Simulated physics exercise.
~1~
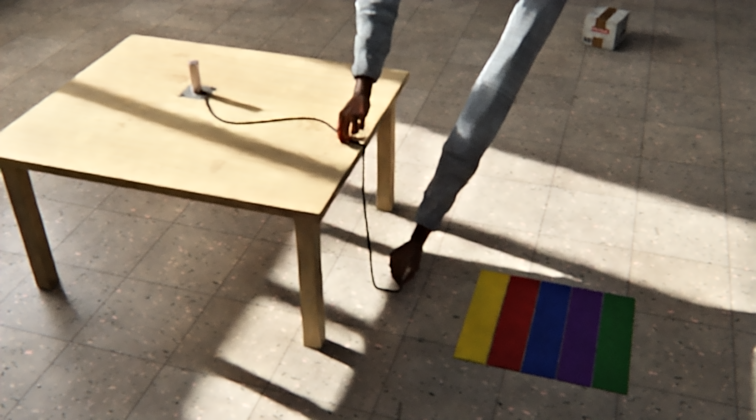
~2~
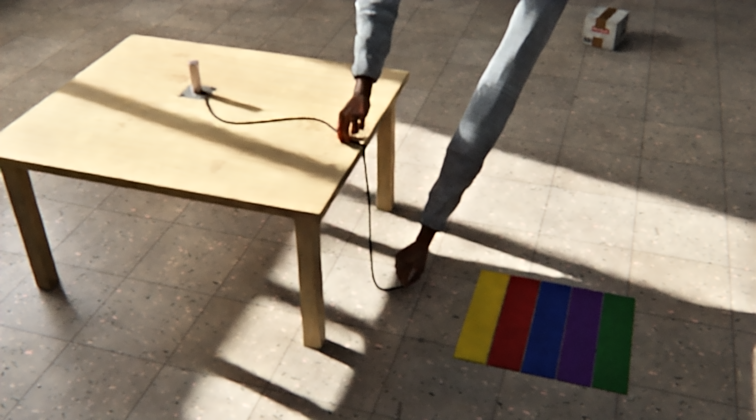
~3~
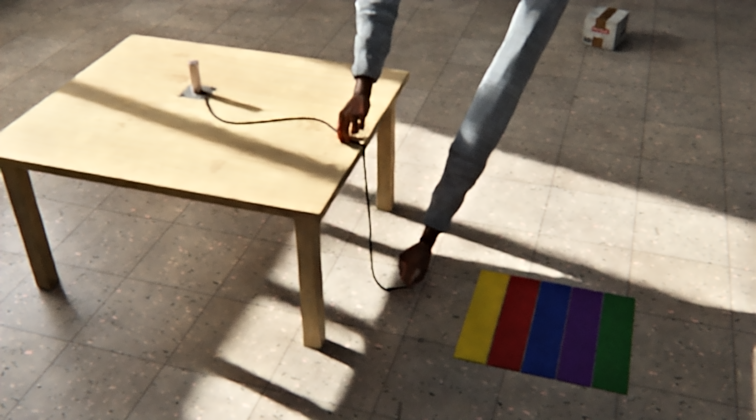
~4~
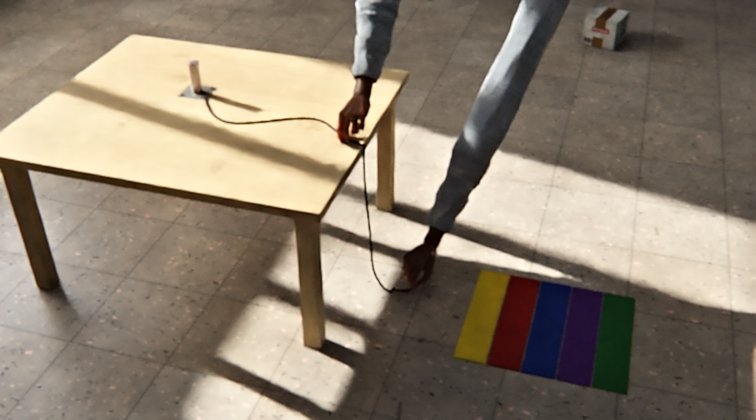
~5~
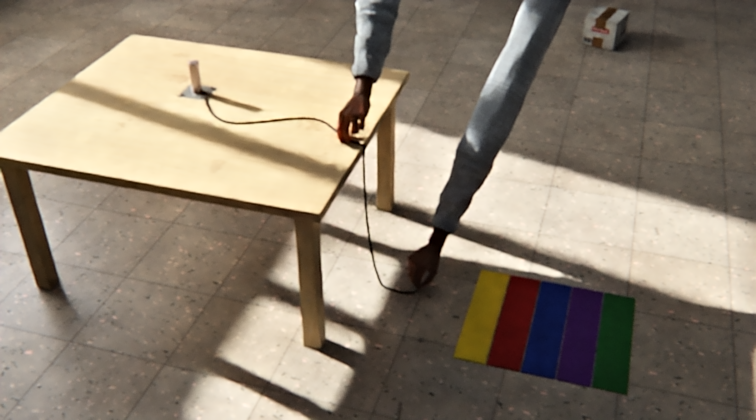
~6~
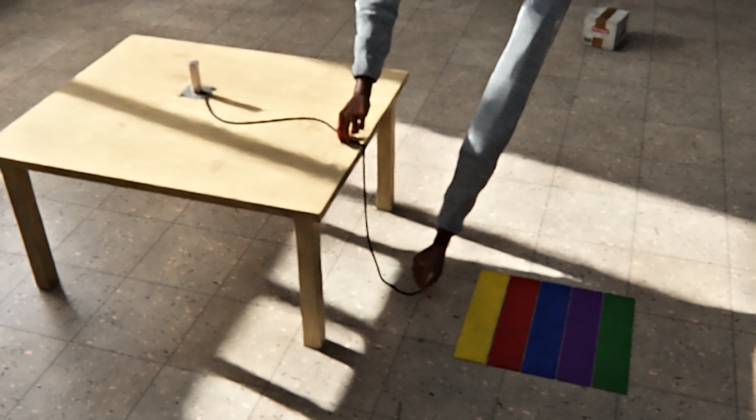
A person's two grey-sleeved arms reach down from the top, one hand pinning a dark shoelace at the right edge of a low, pale wooden table, seen from above in a sunlit, tiled room at home. Yellow, red, blue, purple and green strips lie on the floor at right, a small box beyond. The lower hand draws the hanging lace slightly rightward while the camera stays still.
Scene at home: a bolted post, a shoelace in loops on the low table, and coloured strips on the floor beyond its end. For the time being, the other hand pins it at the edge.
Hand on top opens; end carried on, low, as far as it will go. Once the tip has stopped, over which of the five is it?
Over the blue strip.
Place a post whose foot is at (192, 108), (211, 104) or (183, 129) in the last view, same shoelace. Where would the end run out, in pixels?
In pixels, the answers are (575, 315), (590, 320) and (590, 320).
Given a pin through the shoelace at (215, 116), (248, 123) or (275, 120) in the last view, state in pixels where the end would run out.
The three spots are (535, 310), (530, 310) and (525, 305), in that order.
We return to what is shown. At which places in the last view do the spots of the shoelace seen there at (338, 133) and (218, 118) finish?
About (366, 144), and the other about (251, 105).
A little later, end near (483, 299); over yellow.
Next, end near (527, 308); over red.
When it is tight, end near (554, 313); over blue. It halts on the blue strip.
